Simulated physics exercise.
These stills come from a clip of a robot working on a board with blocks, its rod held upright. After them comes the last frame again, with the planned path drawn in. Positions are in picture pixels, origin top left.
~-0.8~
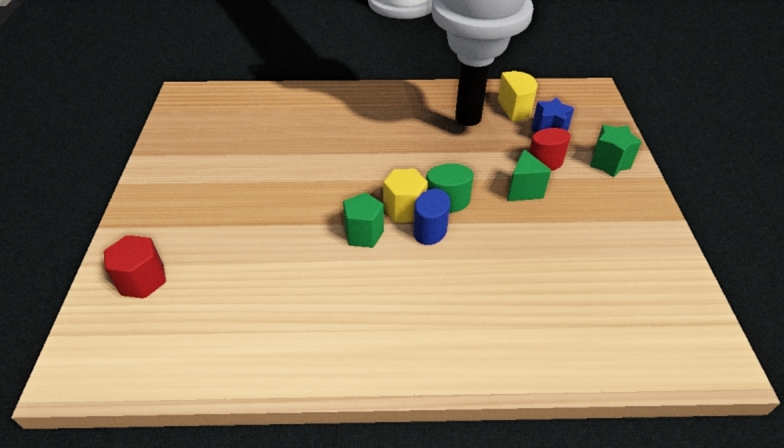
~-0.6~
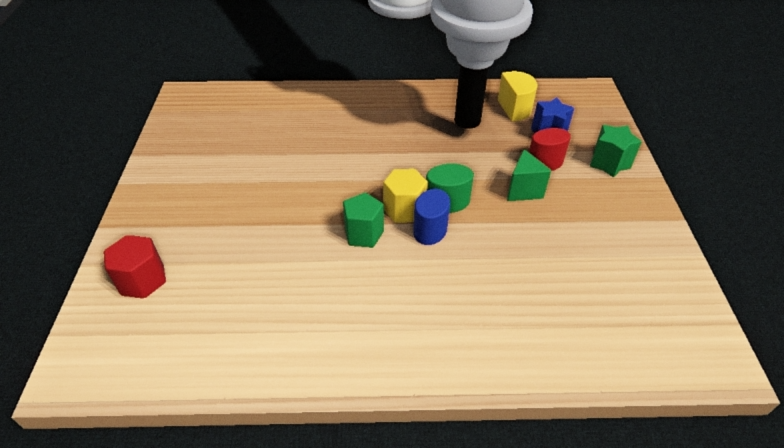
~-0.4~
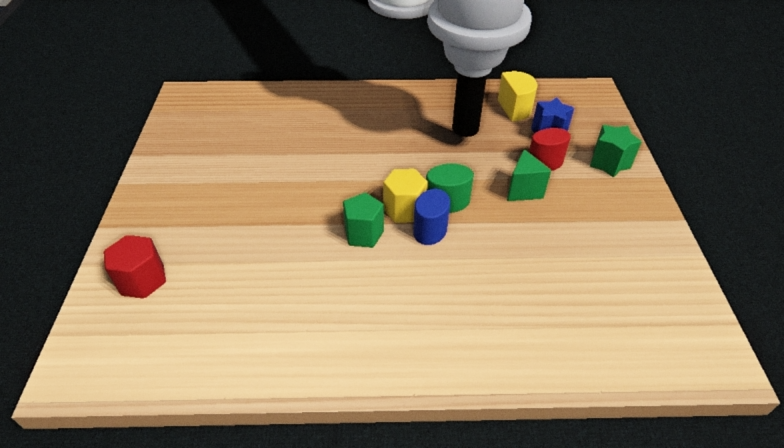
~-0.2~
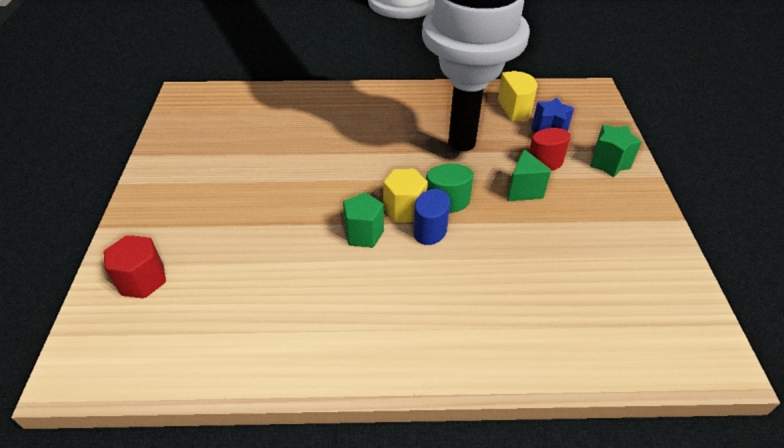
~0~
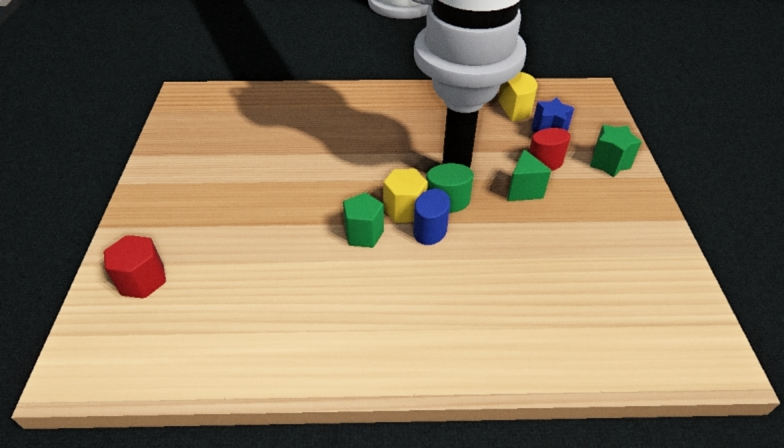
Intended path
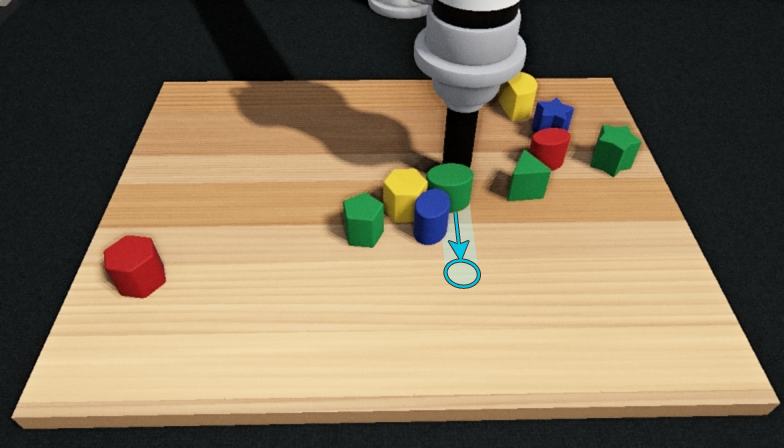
Robot arm with a black rod moving slowly toward the viewer over a wooden board, the colourful blocks all staying still.
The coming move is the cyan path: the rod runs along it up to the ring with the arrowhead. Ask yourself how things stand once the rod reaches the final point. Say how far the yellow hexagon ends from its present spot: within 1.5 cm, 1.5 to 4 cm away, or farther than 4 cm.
Once the path ends, it will sit under 1.5 cm from where it is now.
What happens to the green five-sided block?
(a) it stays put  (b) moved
The one that fits is a, it stays put.
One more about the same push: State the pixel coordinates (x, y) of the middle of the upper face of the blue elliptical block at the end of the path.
I'd guess (393, 236).
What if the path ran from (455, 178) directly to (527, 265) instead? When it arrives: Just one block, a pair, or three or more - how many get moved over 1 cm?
Total: One.
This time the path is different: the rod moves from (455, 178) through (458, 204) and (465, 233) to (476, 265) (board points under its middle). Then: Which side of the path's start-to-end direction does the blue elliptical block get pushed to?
It is displaced to the right.
Drawn move, from (455, 178) directly to (462, 273).
What follows on the original path. One third of the way, rod (457, 193); yellow hexagon (400, 183), turned 20° clockwise; blue elliptical block (419, 221); green elliptical block (443, 199), turned 40° clockwise.
Two thirds of the way, rod (460, 225); yellow hexagon (400, 183), turned 20° clockwise; blue elliptical block (396, 235), turned 25° anticlockwise; green elliptical block (430, 221), turned 100° clockwise.
At the end, rod (464, 260); green five-sided block still; yellow hexagon (400, 183), turned 20° clockwise; blue elliptical block (393, 236), turned 25° anticlockwise; green elliptical block (428, 224), turned 105° clockwise; green three-sided block still.
